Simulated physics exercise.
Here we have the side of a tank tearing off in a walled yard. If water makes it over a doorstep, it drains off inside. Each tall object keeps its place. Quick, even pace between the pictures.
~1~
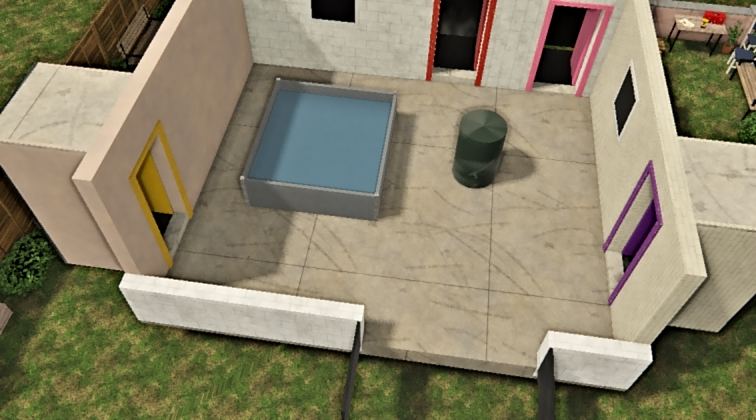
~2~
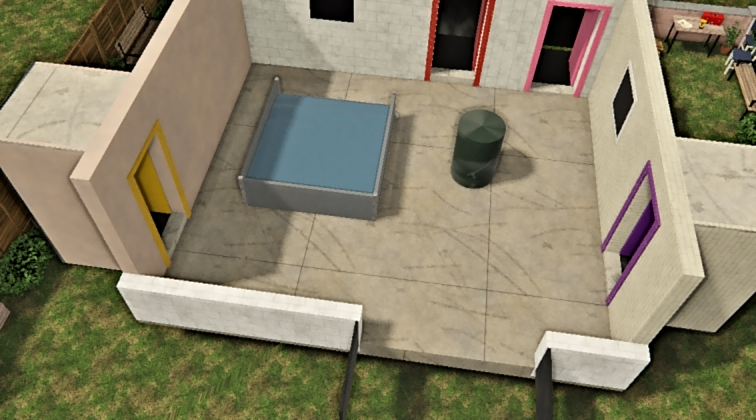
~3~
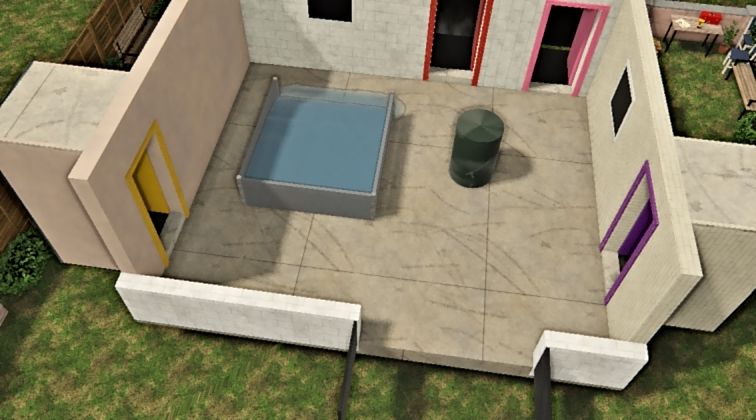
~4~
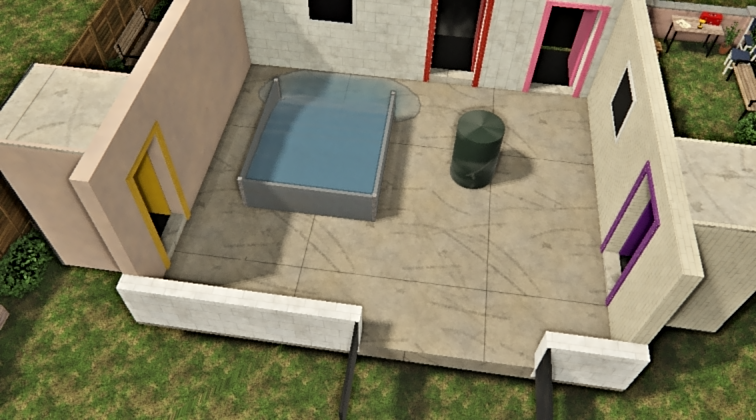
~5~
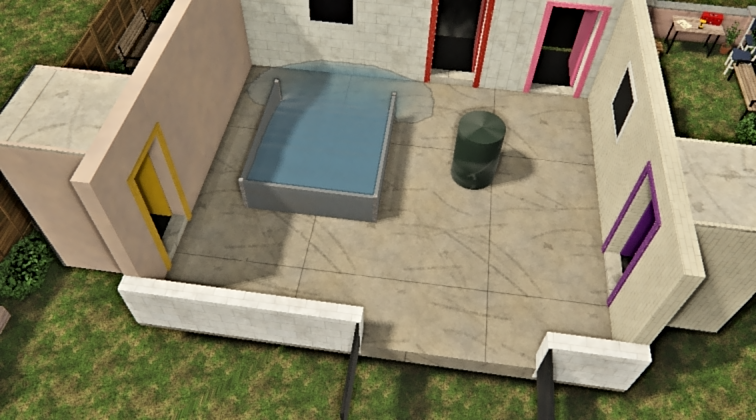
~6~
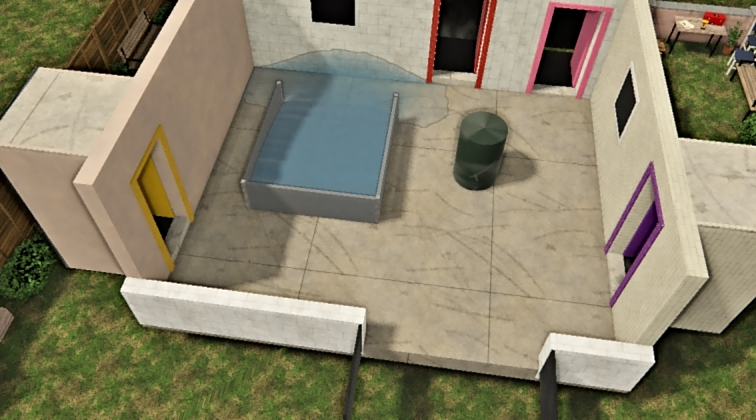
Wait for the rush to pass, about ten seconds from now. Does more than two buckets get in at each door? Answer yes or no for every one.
Pink door: Yes, purple door: No, red door: No, yellow door: No.
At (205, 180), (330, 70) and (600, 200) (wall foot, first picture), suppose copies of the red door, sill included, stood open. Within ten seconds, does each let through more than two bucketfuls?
First door doesn't reach it, second door gets past it, third door doesn't reach it.
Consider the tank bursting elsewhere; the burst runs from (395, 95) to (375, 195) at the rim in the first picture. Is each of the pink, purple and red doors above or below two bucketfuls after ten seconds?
The pink door tops the limit; the purple door tops the limit; the red door falls short.
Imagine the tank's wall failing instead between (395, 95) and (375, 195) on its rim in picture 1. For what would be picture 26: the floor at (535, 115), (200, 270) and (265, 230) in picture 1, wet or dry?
Sequence: Wetted / spared / spared.
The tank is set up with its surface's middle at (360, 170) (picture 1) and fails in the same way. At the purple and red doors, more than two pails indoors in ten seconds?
Looking at it, purple comes in under and red breaks the limit.
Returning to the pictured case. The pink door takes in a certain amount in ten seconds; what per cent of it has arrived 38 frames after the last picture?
I'd put it at about 60 per cent.
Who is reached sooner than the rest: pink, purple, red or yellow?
The one in red comes first.
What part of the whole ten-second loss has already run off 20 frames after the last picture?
By my reckoning, 0 %.
A moment on, water covers 15 % of the floor; the pink door not reached, the purple door not reached, the red door wet at the sill, nothing in, the yellow door not reached.
Next, water covers 30 % of the floor; the pink door wet at the sill, nothing in, the purple door not reached, the red door wet at the sill, nothing in, the yellow door not reached.
Then, water covers 50 % of the floor; the pink door wet at the sill, nothing in, the purple door not reached, the red door under two buckets in, the yellow door wet at the sill, nothing in.
Later, water covers 90 % of the floor; the pink door over two buckets in, the purple door wet at the sill, nothing in, the red door under two buckets in, the yellow door wet at the sill, nothing in.
In the end, water covers 100 % of the floor; the pink door far over two buckets in, the purple door wet at the sill, nothing in, the red door under two buckets in, the yellow door wet at the sill, nothing in.
